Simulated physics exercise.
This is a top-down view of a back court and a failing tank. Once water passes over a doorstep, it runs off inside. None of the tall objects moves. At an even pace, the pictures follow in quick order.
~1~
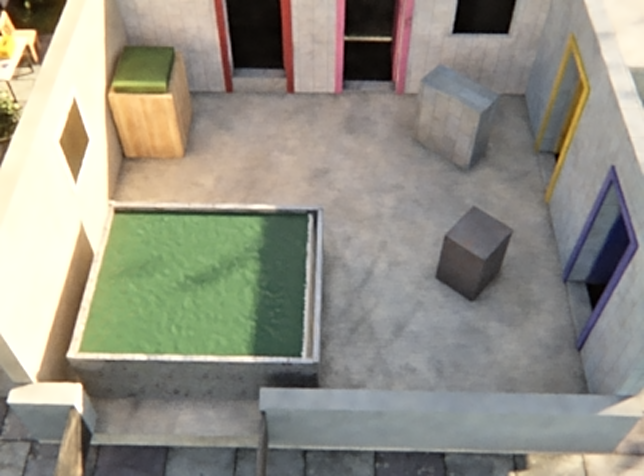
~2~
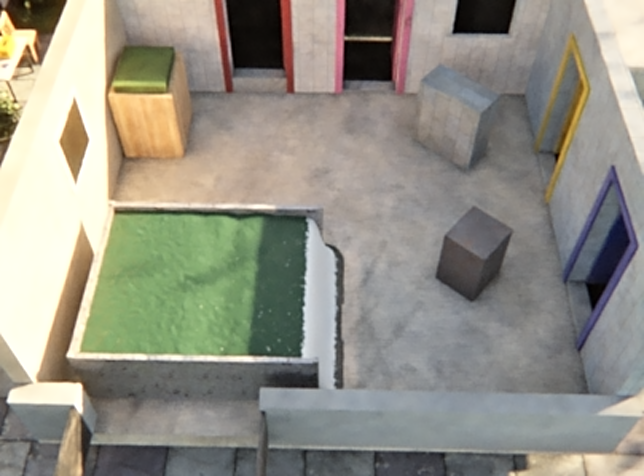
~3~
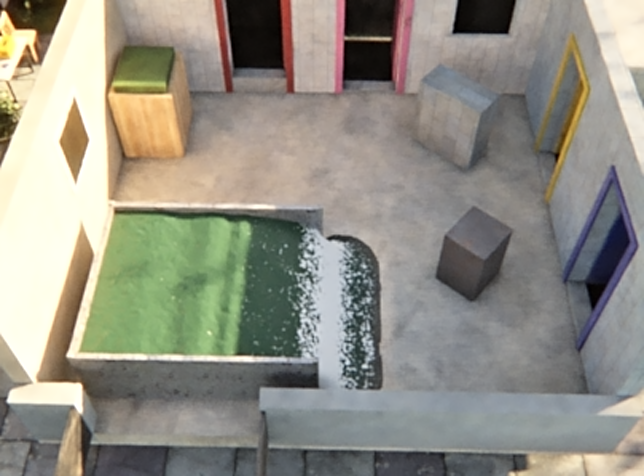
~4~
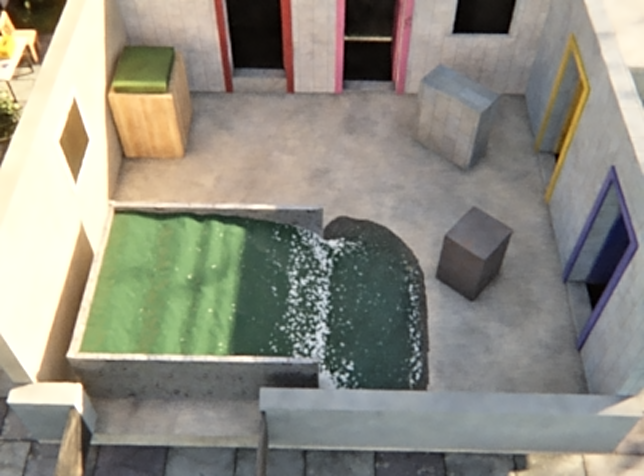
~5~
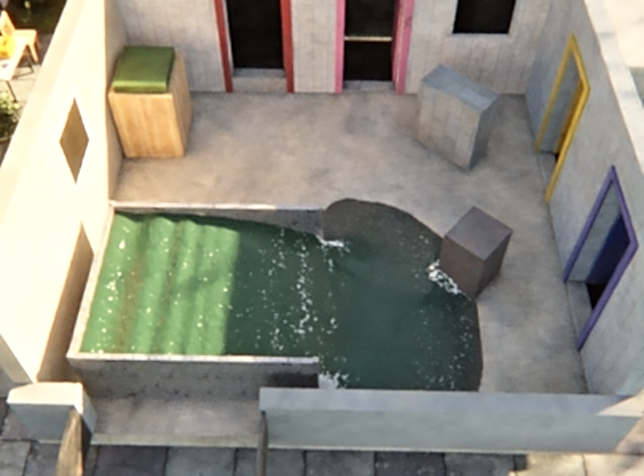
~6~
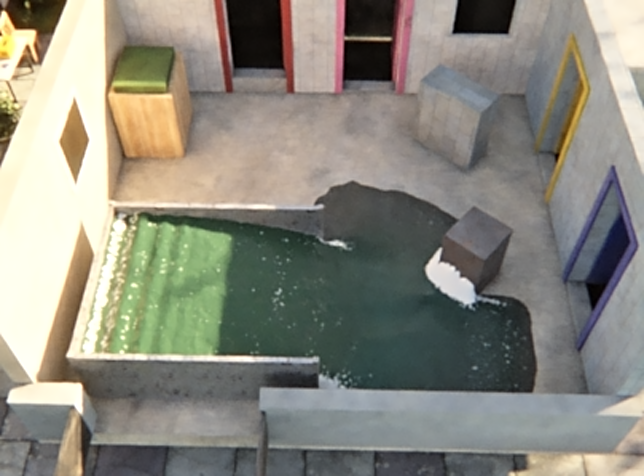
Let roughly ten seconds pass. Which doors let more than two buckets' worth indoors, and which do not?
My prediction: Most likely the blue door gets too much water; most likely the yellow door gets too much water; most likely the red door gets two buckets or less; most likely the pink door gets too much water.
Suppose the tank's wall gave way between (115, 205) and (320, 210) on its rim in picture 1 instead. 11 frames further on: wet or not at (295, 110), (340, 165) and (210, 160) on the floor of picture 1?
Taking the points in order: Swamped, swamped and swamped.
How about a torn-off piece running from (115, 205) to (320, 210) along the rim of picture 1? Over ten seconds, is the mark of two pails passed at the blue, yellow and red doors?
Blue: Crosses the line; yellow: Crosses the line; red: Crosses the line.
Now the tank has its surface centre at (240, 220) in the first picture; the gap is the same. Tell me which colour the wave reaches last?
That would be the red one.
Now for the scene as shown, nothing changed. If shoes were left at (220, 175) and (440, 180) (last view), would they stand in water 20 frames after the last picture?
So I'd put them as unwetted and swamped.
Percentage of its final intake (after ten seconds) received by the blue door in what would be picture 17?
Working it through, I arrive at 30 %.
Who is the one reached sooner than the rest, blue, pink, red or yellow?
The blue door.
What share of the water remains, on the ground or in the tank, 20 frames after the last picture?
That works out to about 88 per cent.
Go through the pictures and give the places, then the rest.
Still water in the water tank at (206, 280), in the first frame.
Water pours out at (316, 309) and has run to (323, 247), in the second frame.
The front is at (349, 241), out from the gap at (316, 310), in the third frame.
Water pours out at (316, 311) and has run to (383, 231), in the fourth frame.
Water pours out at (316, 312) and has run to a hidden place, in the fifth frame.
The front is at (529, 371), out from the gap at (316, 312), in the sixth frame.
A moment on, water covers 40 % of the floor; the blue door over two buckets in, the yellow door wet at the sill, nothing in, the red door not reached, the pink door not reached.
Next, water covers 45 % of the floor; the blue door far over two buckets in, the yellow door over two buckets in, the red door not reached, the pink door not reached.
Then, water covers 65 % of the floor; the blue door far over two buckets in, the yellow door far over two buckets in, the red door not reached, the pink door wet at the sill, nothing in.
Later, water covers 90 % of the floor; the blue door far over two buckets in, the yellow door far over two buckets in, the red door wet at the sill, nothing in, the pink door under two buckets in.
In the end, water covers 95 % of the floor; the blue door far over two buckets in, the yellow door far over two buckets in, the red door wet at the sill, nothing in, the pink door over two buckets in.
